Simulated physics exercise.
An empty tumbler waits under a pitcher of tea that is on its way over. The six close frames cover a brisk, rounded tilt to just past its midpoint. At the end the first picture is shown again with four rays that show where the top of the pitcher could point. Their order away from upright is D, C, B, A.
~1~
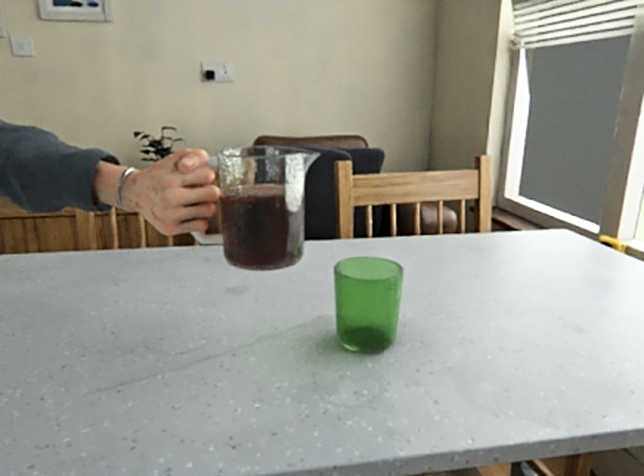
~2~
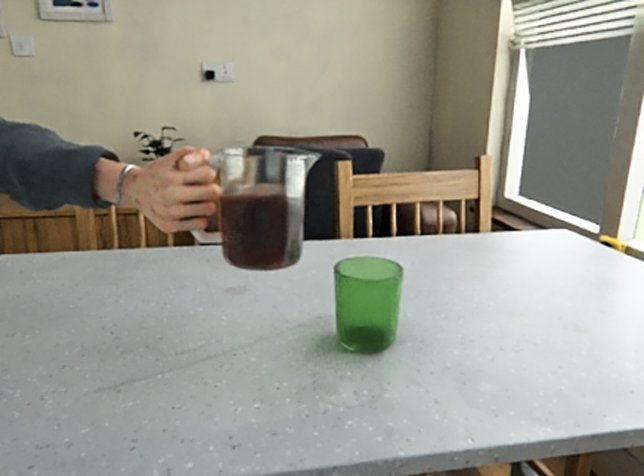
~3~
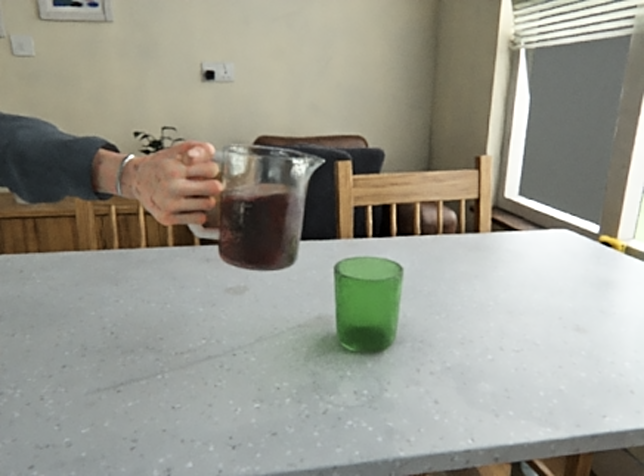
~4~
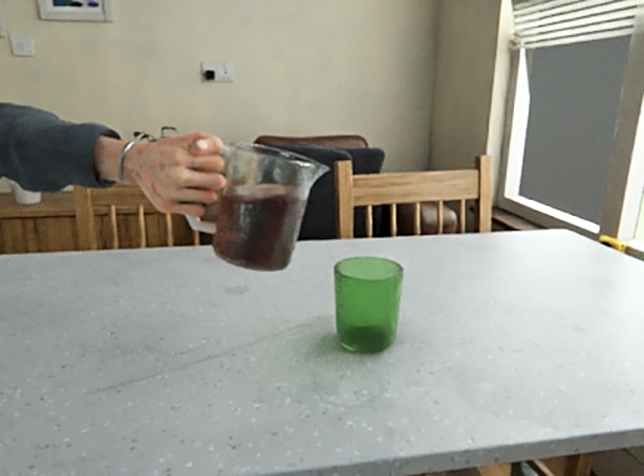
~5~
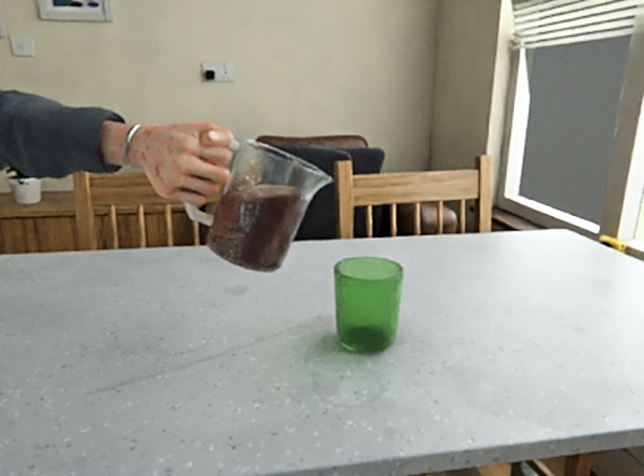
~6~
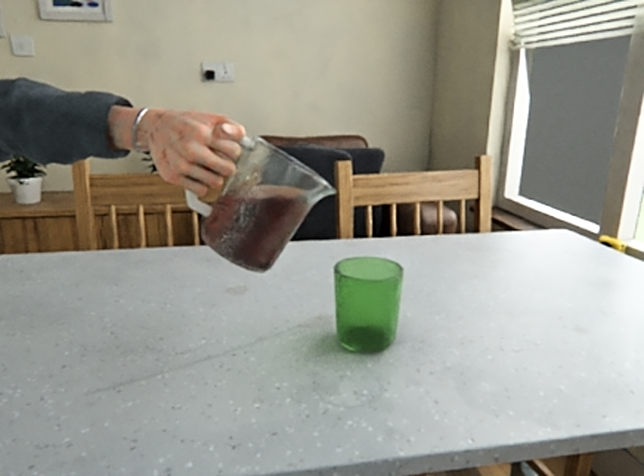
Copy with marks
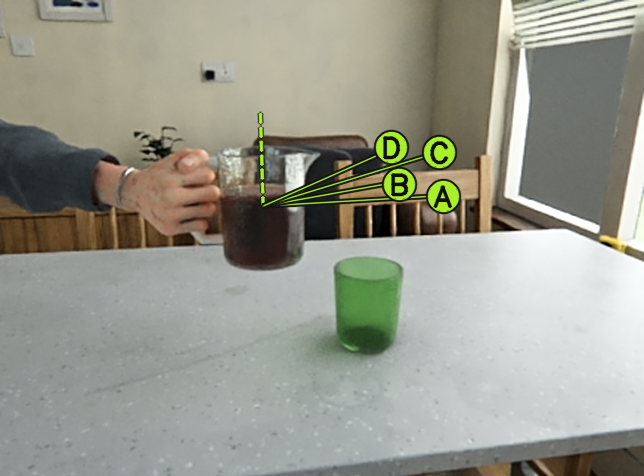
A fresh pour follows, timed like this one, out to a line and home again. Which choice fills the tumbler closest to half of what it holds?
Best: D.
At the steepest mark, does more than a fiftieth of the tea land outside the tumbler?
Yes, it does.
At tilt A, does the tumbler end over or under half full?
Over.
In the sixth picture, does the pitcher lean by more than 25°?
Yes.
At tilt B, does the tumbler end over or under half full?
Over.
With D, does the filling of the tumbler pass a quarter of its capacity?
Yes, clearly.
On the marked copy, A at (426, 196); B at (382, 184); C at (423, 156); D at (375, 156).
Choosing A, the tumbler ends with about 90 % of what it can hold; 8 % of the tea is spilt.
Choosing B, the tumbler ends with about 84 % of what it can hold.
Choosing C, the tumbler ends with about 66 % of what it can hold.
Choosing D, the tumbler ends with about 48 % of what it can hold.
